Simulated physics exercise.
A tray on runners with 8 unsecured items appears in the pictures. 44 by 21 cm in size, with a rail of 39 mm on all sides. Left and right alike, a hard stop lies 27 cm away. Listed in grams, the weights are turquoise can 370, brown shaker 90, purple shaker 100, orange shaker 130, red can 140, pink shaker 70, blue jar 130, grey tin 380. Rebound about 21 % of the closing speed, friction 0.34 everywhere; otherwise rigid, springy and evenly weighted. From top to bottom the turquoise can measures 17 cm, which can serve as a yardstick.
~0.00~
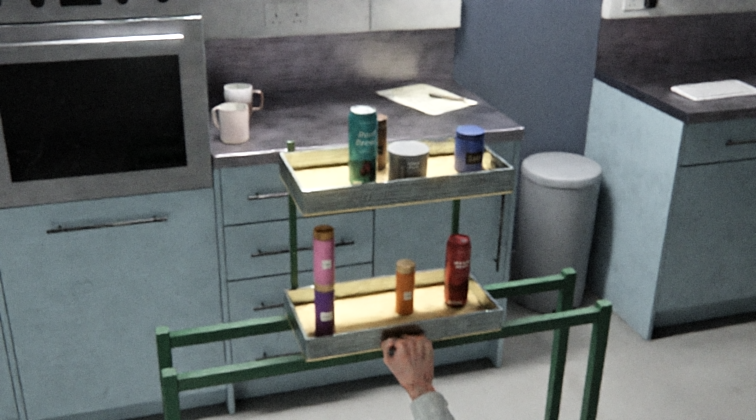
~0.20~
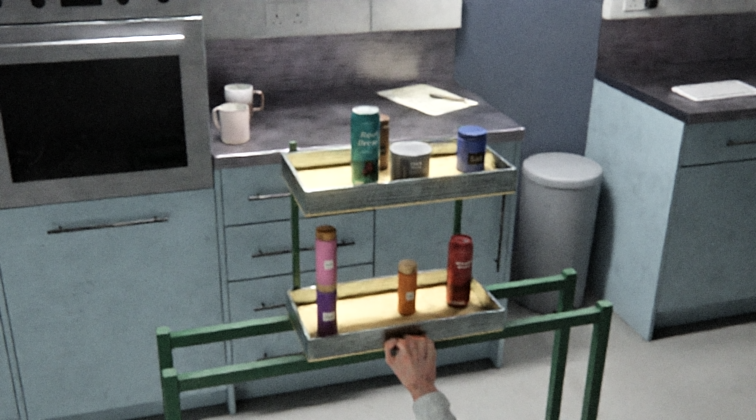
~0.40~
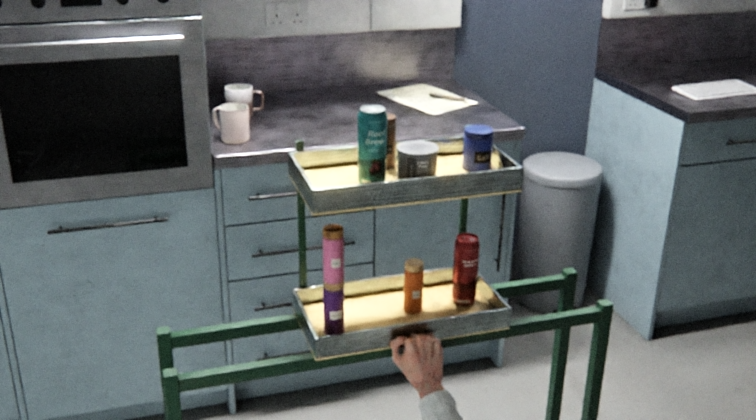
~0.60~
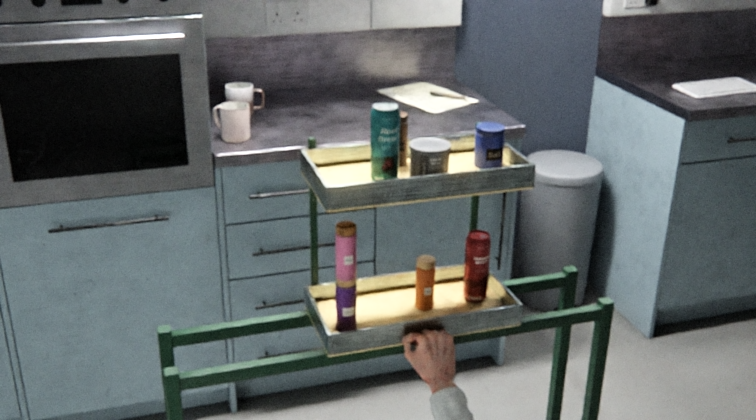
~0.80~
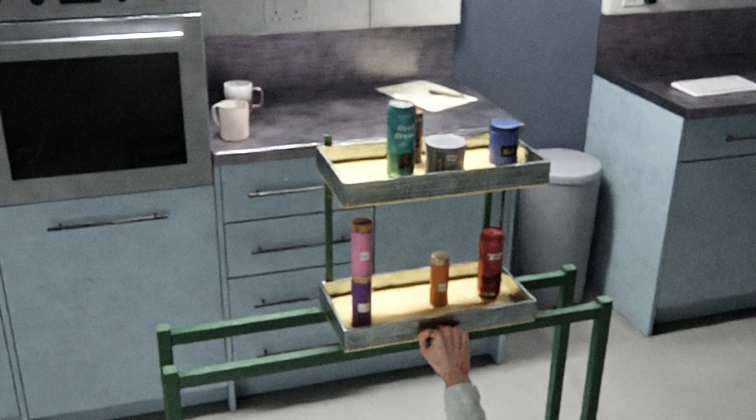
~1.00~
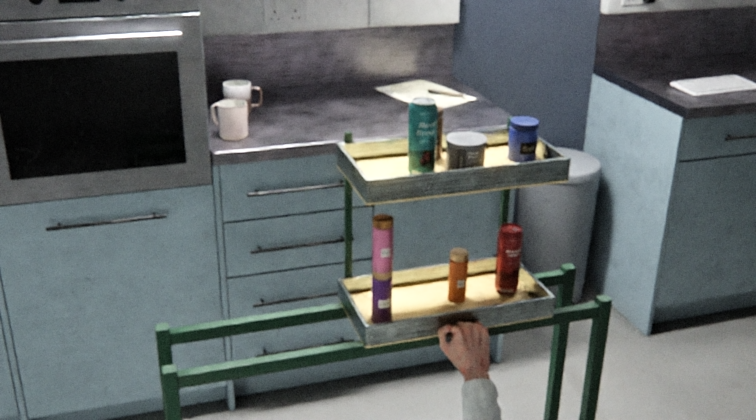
A hand sliding a two-tiered tray of colourful cans, jars and shakers slowly to the right along green rails in a kitchen.
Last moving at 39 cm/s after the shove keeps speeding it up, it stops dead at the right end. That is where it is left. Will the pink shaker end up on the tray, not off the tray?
Result: On.
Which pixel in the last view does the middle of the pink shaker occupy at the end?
At roughly (552, 289).
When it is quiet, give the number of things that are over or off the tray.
My answer is 2.
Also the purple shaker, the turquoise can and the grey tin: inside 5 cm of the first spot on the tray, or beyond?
First, the purple shaker is moved away; second, the turquoise can stays in its position; third, the grey tin stays in its position.
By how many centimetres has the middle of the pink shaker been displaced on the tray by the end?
It ends about 33 centimetres from where it started.
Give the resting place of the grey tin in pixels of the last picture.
Its middle comes to rest around (531, 149).
By 1.60 s, tray has slid 27 cm right; pink shaker tilted 15° near (465, 233); purple shaker tilted 15°; brown shaker 2 cm from its spot.
By 1.90 s, tray has slid 27 cm right; pink shaker tilted 71° near (531, 280); purple shaker on its side; orange shaker tilted 4°.
When it is over (2.8 s), lying over on the tray, purple shaker and pink shaker; the other 6 within 5 cm of the start. In the last view, pink shaker near (552, 289).
